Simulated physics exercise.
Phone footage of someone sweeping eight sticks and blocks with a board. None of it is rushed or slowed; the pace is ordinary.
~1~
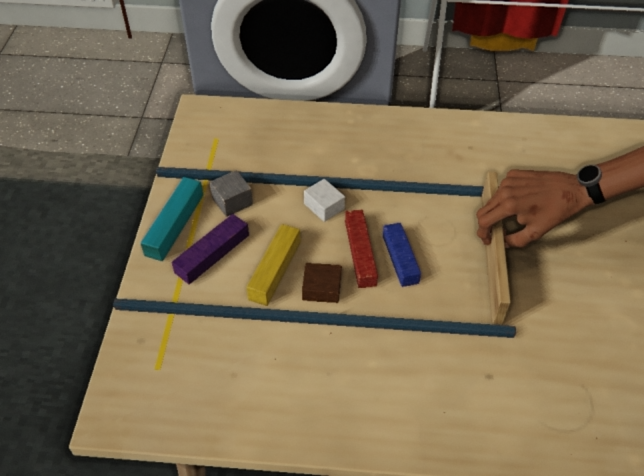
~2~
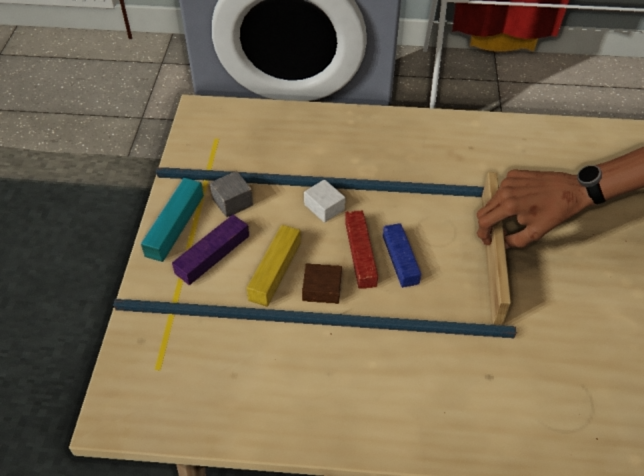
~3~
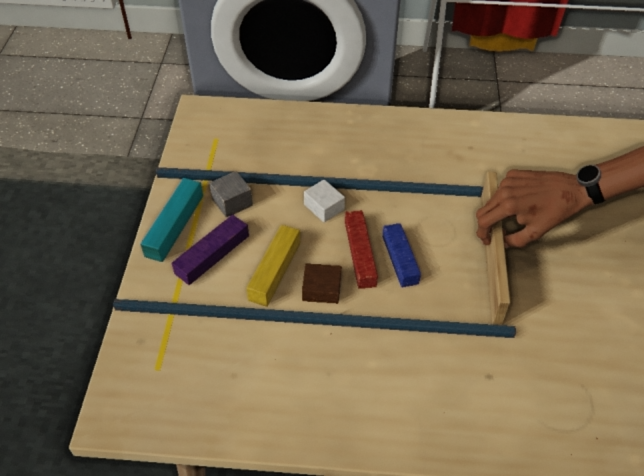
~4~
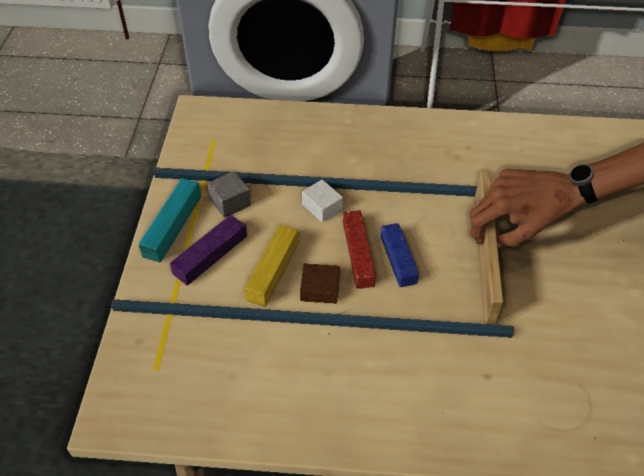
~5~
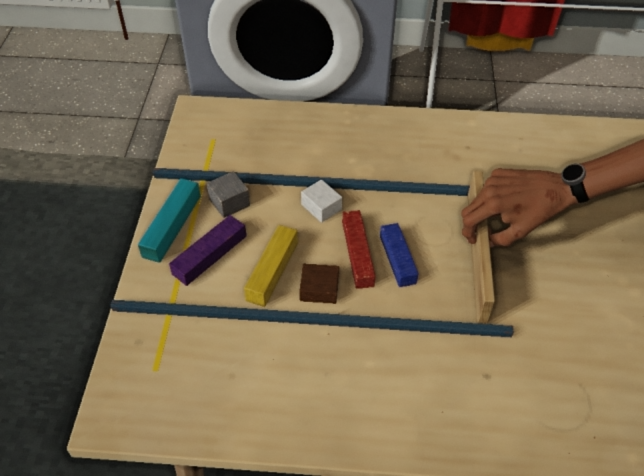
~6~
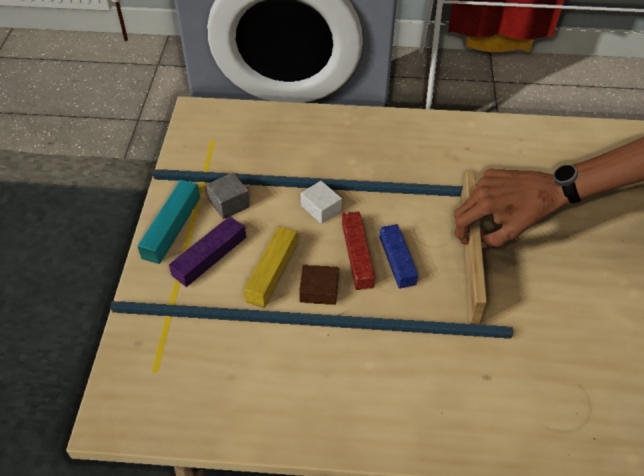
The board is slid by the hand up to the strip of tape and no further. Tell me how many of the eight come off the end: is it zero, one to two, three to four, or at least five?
It is one to two.
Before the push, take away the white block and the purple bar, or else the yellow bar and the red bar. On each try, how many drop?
It would be 1 and 1.
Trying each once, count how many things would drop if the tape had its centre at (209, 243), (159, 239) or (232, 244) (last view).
Down on the floor: 1, 5 and 0.
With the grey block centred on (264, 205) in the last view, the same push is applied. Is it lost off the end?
Here the grey block stays aboard.
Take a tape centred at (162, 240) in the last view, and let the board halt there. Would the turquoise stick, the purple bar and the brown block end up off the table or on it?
Starting with the turquoise stick, it ends up falling, then the purple bar ends up falling, then the brown block keeps its place.
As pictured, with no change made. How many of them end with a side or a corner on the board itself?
That makes 3.
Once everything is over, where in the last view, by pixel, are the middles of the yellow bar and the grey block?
You'll see the yellow bar at (134, 252), with the grey block at (156, 185).
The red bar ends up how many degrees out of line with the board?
Around 0 degrees.
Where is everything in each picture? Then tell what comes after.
In the first picture, turquoise stick (173, 218); purple bar (212, 248); grey block (231, 194); board (495, 245); tape (191, 239).
In the second picture, purple bar (212, 249); yellow bar (275, 265).
In the third picture, grey block (231, 194); brown block (322, 284).
In the fourth picture, turquoise stick (171, 219); red bar (359, 248).
In the fifth picture, purple bar (209, 249); white block (322, 201).
In the sixth picture, turquoise stick (170, 221); purple bar (209, 251); grey block (228, 196); board (472, 245); tape (188, 241).
Soon after, none off yet; turquoise stick at rest near (170, 221); purple bar at rest near (209, 251); grey block at rest near (228, 196).
Then, none off yet; turquoise stick at rest near (170, 221); purple bar moved a little near (195, 246); grey block at rest near (228, 196).
At rest, the number that fall off is one or two; fallen, purple bar and turquoise stick.
